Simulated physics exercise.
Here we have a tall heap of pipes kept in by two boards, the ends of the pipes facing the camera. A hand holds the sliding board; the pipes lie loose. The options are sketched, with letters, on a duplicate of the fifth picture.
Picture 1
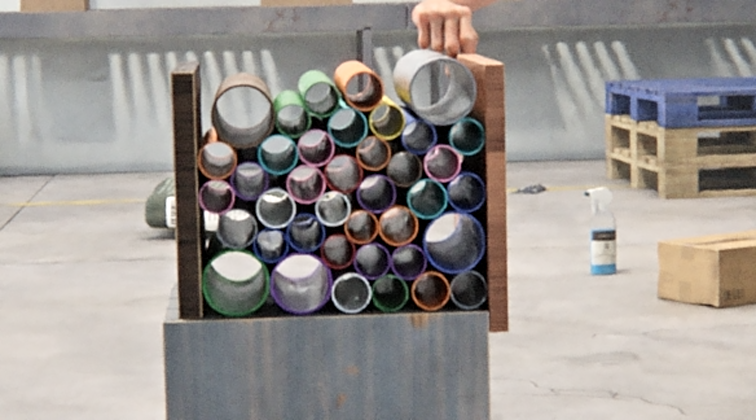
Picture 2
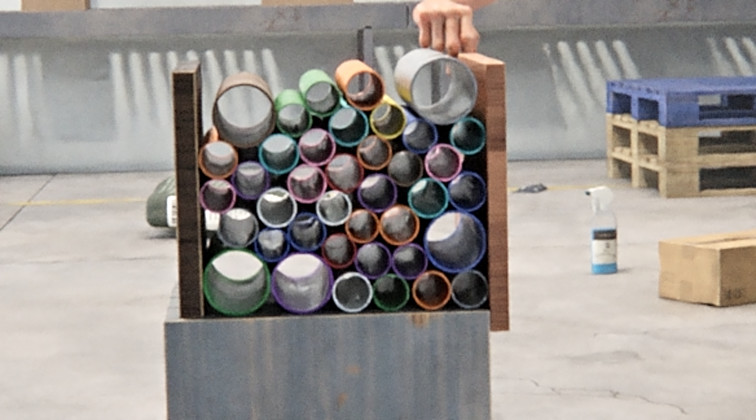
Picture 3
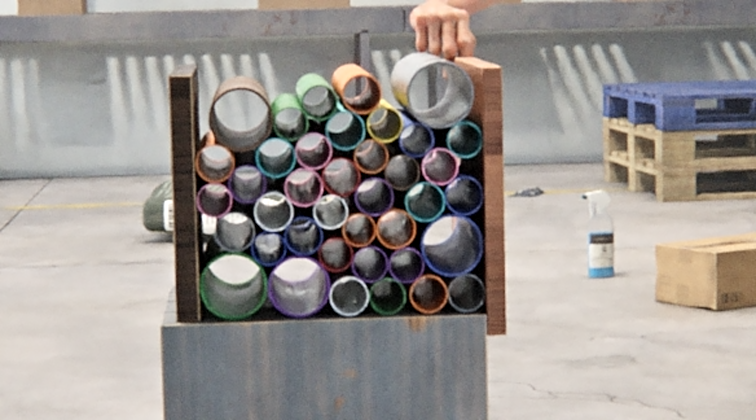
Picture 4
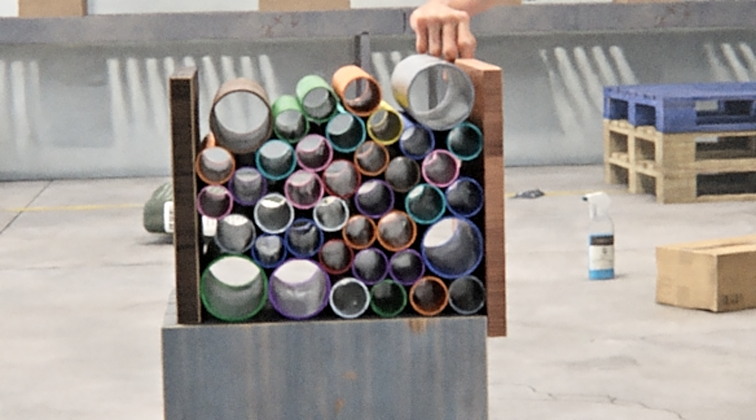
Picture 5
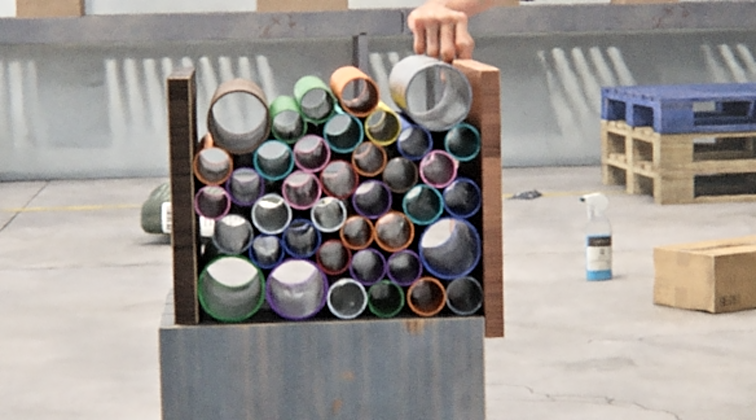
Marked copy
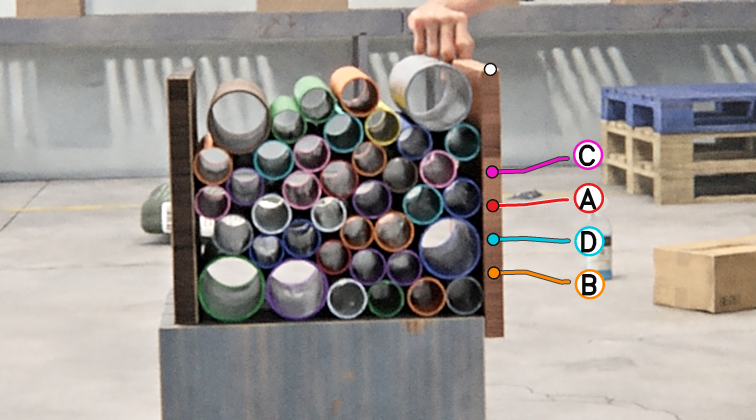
In a workshop with a concrete floor, a tall heap of loose, colourful pipes sits between two upright boards on a metal block, open ends facing the camera. A hand grips the top of the right board. The pipes and hand stay almost still throughout, with only a slight shift of the view.
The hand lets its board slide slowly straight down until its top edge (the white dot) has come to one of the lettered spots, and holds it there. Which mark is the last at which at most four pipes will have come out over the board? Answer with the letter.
Mark A is as low as it can go.
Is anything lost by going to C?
At C: No.
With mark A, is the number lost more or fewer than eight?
Fewer than eight.
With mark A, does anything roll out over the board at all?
At A: Yes.
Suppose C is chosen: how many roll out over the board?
At C the number is none.
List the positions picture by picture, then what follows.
The first frame shows a blue pipe (466, 192); a pink pipe (306, 184); a pink pipe (442, 164).
The second frame shows a pink pipe (443, 163); an orange pipe (375, 152).
The third frame shows a grey pipe (440, 94); side board (476, 185).
The fourth frame shows a green pipe (234, 287); a grey pipe (467, 295).
The fifth frame shows a blue pipe (267, 250); a blue pipe (462, 198); a pink pipe (302, 190).
On the copy, A at (493, 206); B at (494, 273); C at (492, 172); D at (494, 239); the white dot at (491, 70).
On A. First, top of the board (481, 134).
Then, top of the board (482, 204).
Finally, top of the board (482, 206), two out over the board.
By contrast, B more than four out over the board; C none out over the board; D five out over the board.
